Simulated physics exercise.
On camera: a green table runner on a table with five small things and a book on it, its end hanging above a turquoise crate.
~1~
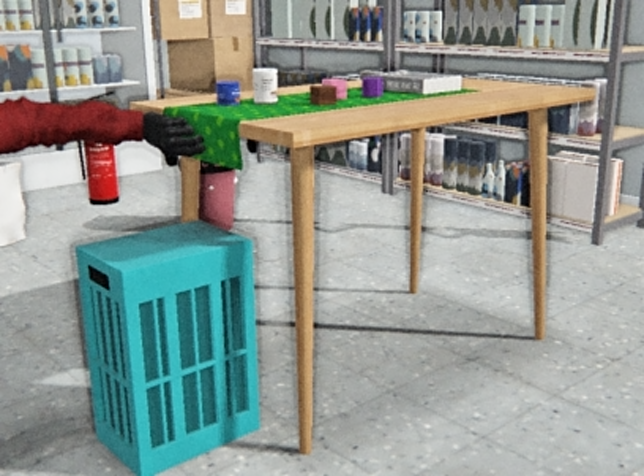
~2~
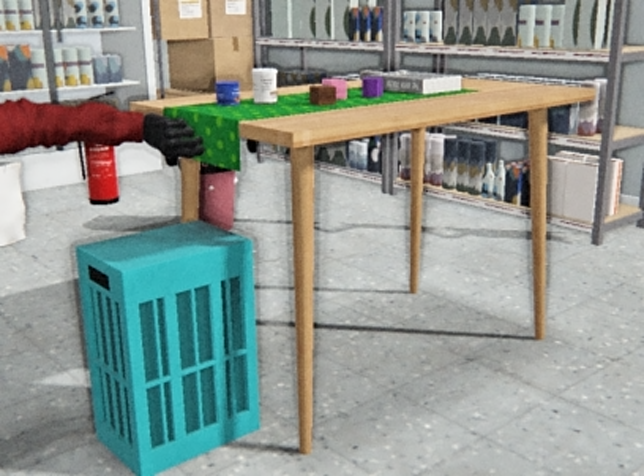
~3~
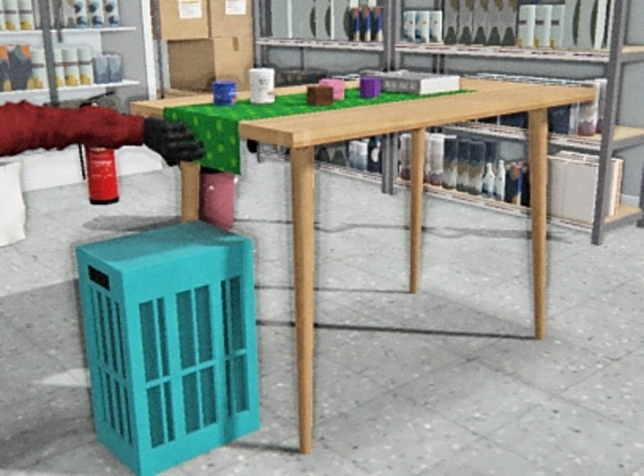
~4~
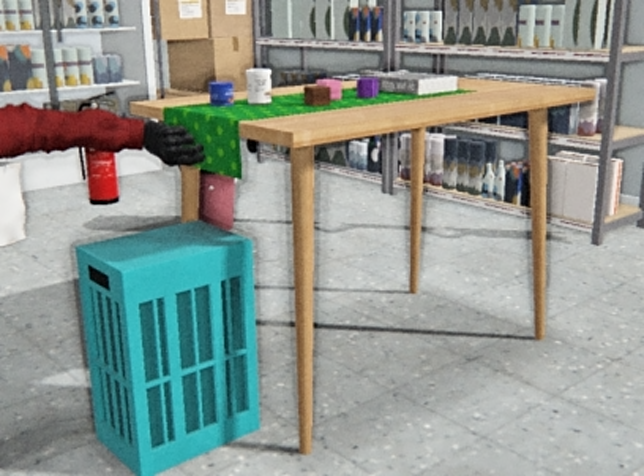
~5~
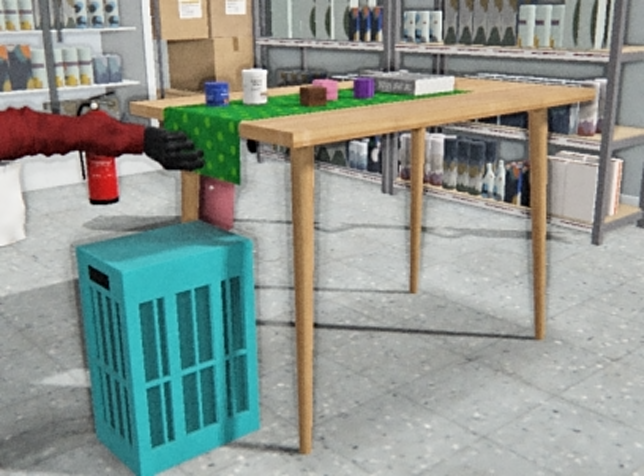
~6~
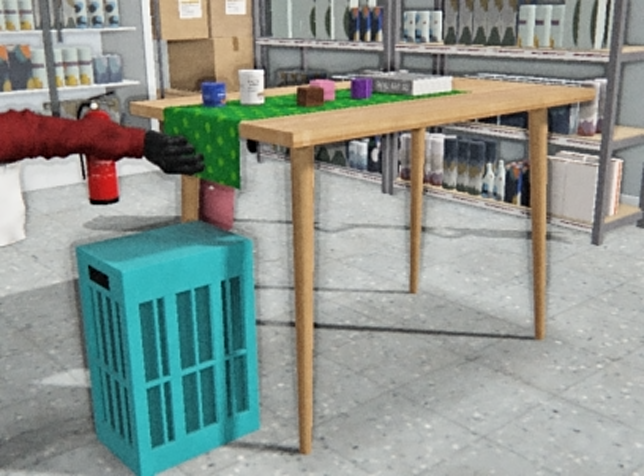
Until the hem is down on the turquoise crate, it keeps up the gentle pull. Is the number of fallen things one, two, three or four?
The number of things lost will likely be one.
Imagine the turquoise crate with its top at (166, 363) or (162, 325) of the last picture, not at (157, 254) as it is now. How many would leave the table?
In that event, 4 and 3.
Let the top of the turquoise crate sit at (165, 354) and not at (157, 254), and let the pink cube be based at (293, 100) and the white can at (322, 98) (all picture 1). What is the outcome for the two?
Outcome: Pink cube is gone; white can is gone.
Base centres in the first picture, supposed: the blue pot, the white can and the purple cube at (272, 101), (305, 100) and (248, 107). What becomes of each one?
Result - blue pot still up, white can still up, purple cube down.
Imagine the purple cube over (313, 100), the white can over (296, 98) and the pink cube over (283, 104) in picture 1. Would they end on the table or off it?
The purple cube stays on, the white can remains up, the pink cube stays on.
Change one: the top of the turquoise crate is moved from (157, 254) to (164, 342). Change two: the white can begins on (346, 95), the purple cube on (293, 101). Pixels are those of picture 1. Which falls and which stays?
As for the white can, it stays in place; as for the purple cube, it leaves the top.
Soon after, hem near (203, 208); all still up.
Then, hem on the crate; blue pot gone.
At rest, hem on the crate; blue pot gone. It carries off one.
